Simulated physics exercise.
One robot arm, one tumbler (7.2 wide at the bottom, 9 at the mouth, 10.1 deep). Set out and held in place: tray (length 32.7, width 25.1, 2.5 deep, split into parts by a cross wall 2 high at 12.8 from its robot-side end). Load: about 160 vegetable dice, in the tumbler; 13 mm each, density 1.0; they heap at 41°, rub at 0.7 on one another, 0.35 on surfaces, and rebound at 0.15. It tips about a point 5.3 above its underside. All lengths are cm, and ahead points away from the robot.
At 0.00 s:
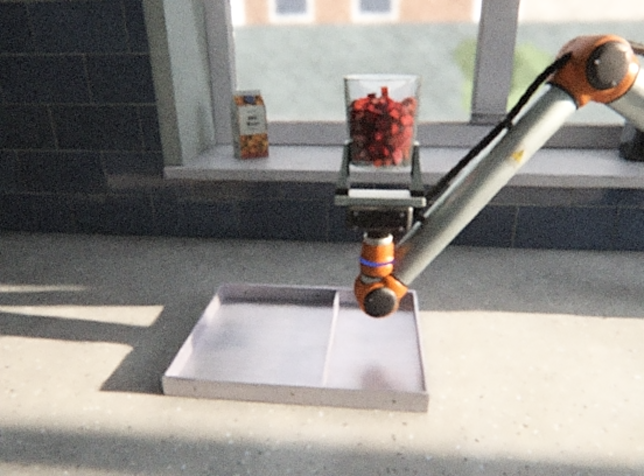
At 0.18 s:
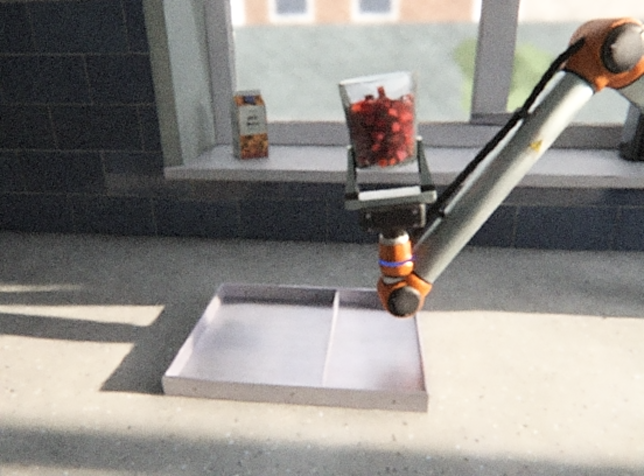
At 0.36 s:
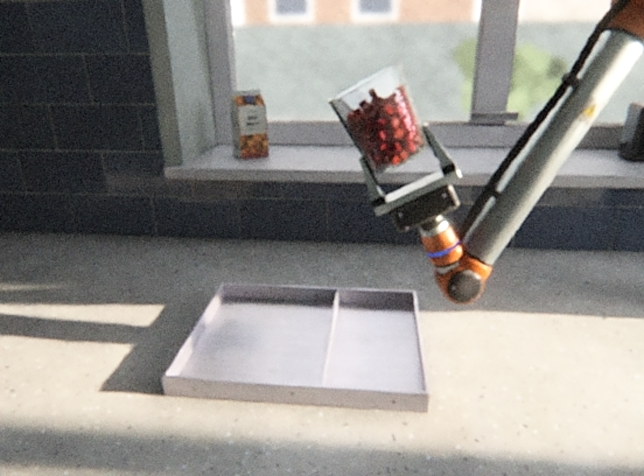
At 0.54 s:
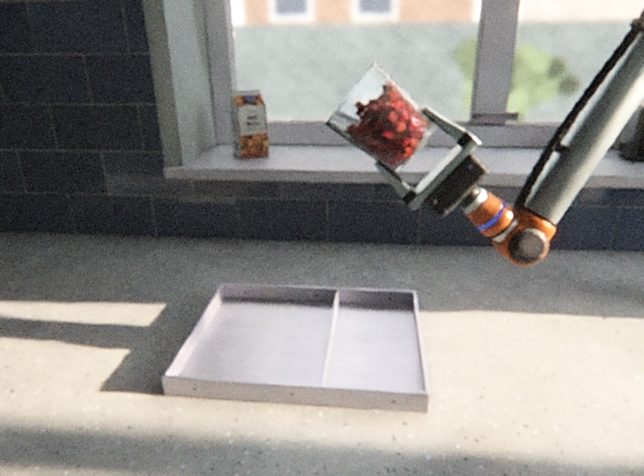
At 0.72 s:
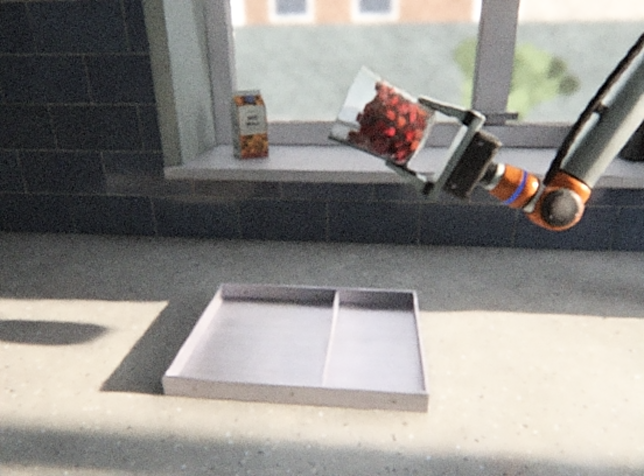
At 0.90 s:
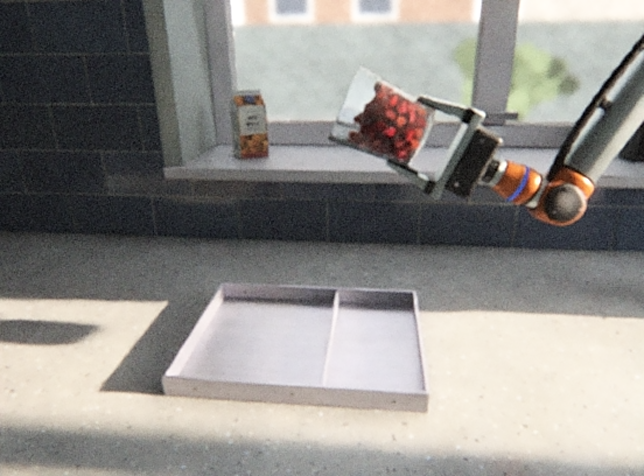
Robot arm with orange joints tilting a clear tumbler of red diced pieces leftward above a divided tray on a sunlit counter.
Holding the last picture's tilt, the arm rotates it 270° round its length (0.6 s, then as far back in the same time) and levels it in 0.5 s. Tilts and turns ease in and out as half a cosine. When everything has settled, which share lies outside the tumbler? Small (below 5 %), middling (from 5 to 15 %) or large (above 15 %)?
A small share, below 5 %, ends outside the tumbler.
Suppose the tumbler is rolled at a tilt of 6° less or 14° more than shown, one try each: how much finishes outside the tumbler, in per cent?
About 0 and 20 per cent.
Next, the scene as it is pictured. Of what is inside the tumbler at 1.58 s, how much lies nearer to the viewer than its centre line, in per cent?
About 50 per cent.
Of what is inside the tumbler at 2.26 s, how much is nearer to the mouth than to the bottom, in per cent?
Some 40 per cent.
After 1.58 s, tipped 66°, highest piece 36 above the table; 155 in the tumbler.
After 2.26 s, tipped 51°, highest piece 36 above the table; 155 in the tumbler.
After 2.80 s, upright, highest piece 38 above the table; 155 in the tumbler.
After 3.50 s, upright, highest piece 38 above the table; 155 in the tumbler.
At rest, 155 in the tumbler. That is 0 % outside the tumbler.
